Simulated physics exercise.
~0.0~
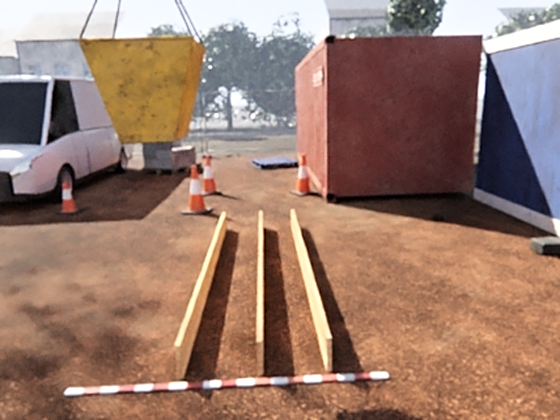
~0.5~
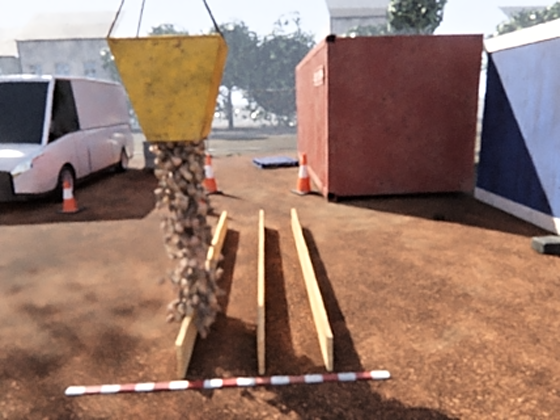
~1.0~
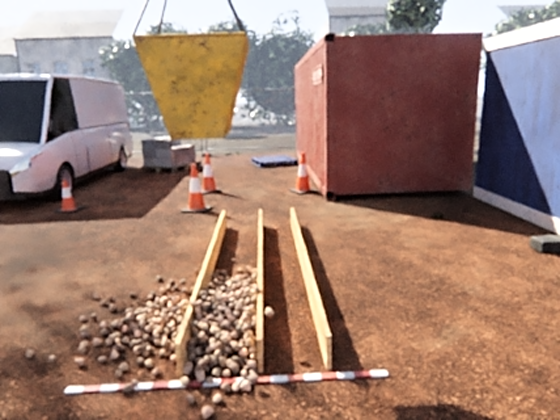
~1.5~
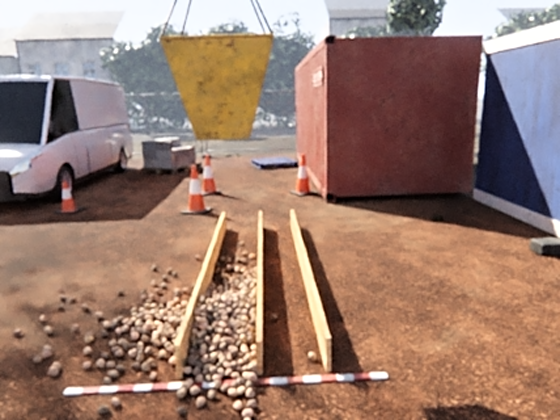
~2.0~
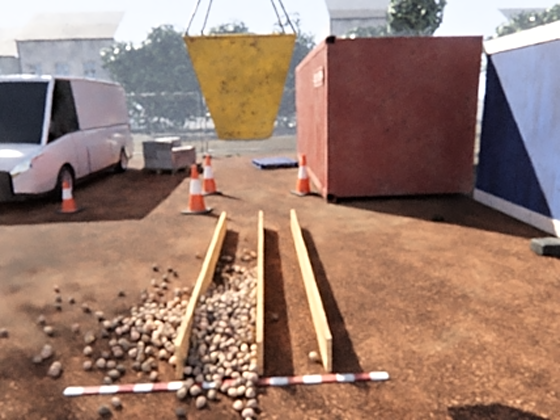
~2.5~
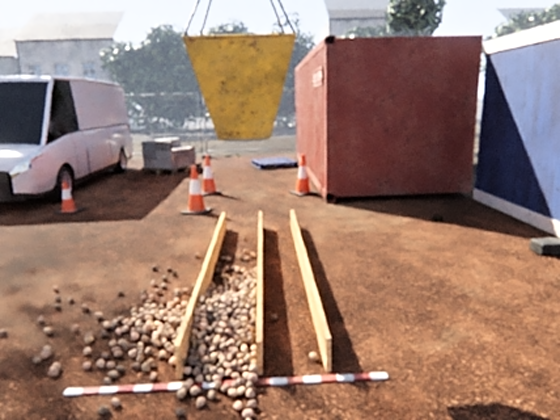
A yellow skip drops stones, which settle in and left of the left bay.
